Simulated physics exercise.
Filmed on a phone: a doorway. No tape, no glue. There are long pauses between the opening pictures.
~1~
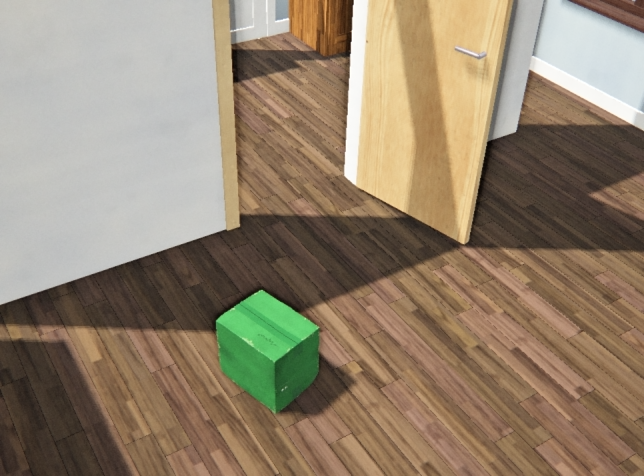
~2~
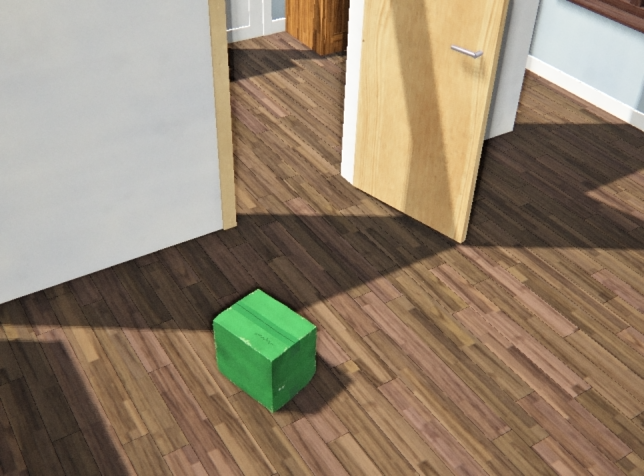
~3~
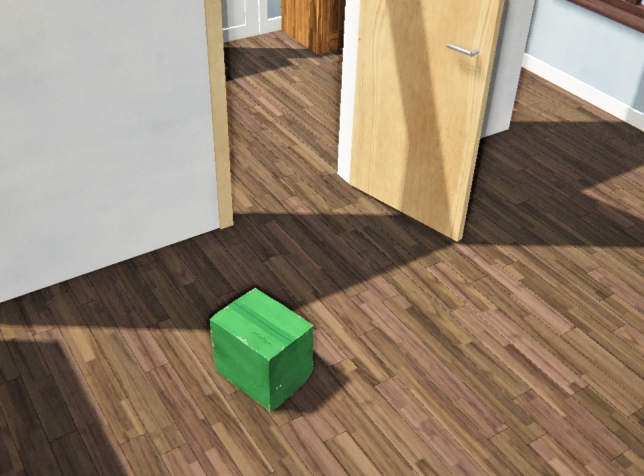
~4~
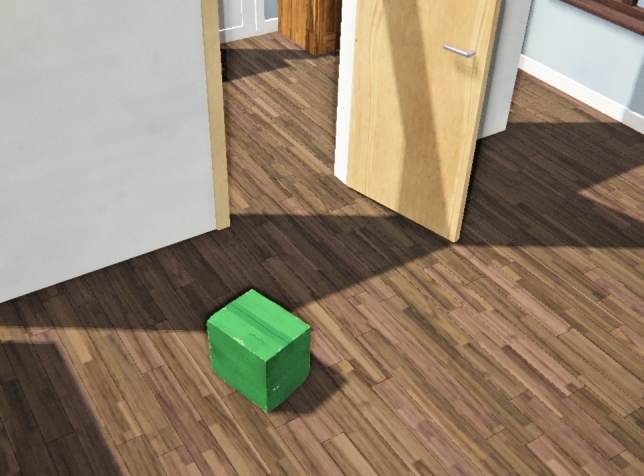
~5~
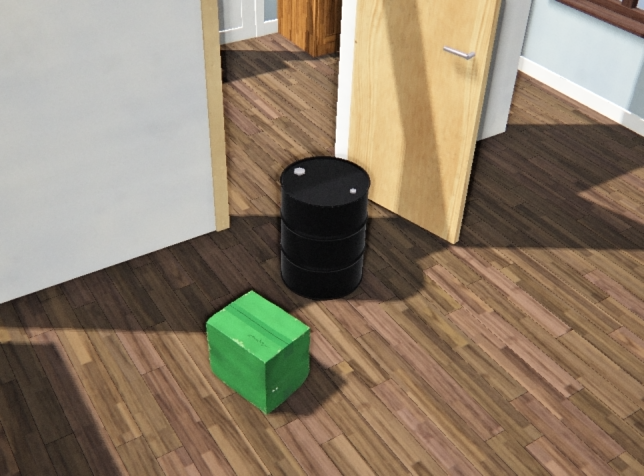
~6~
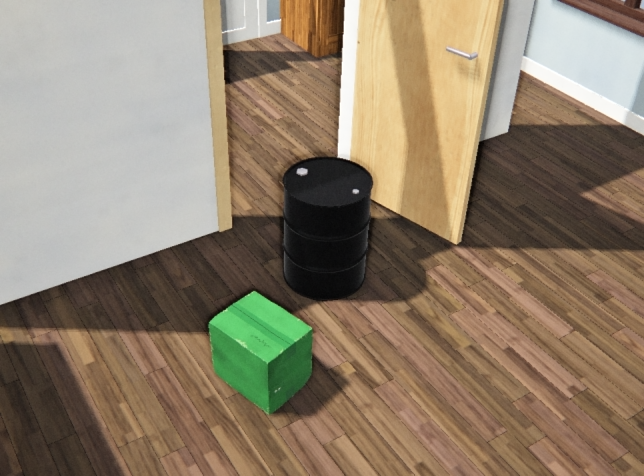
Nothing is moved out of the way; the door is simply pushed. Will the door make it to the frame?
As it turns out, it stops short.
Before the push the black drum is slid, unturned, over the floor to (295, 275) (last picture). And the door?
Then it stops short.
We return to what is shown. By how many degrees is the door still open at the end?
About 60°.
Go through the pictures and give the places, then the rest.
The first frame shows door wide open and still; green box (268, 350).
The second frame shows door wide open and still; green box (265, 350).
The third frame shows door wide open and still; green box (263, 349).
The fourth frame shows door wide open and still; green box (260, 350).
The fifth frame shows door wide open and still; green box (259, 351).
The sixth frame shows door wide open and still; black drum (326, 229); green box (261, 352).
Then, 0.60 s after the last picture, door 93° open.
Then, 0.90 s after the last picture, door 82° open.
Then, 1.30 s after the last picture, door 65° open.
At rest, door 62° open; both in place. Seen from the same camera at the end, black drum near (324, 229).
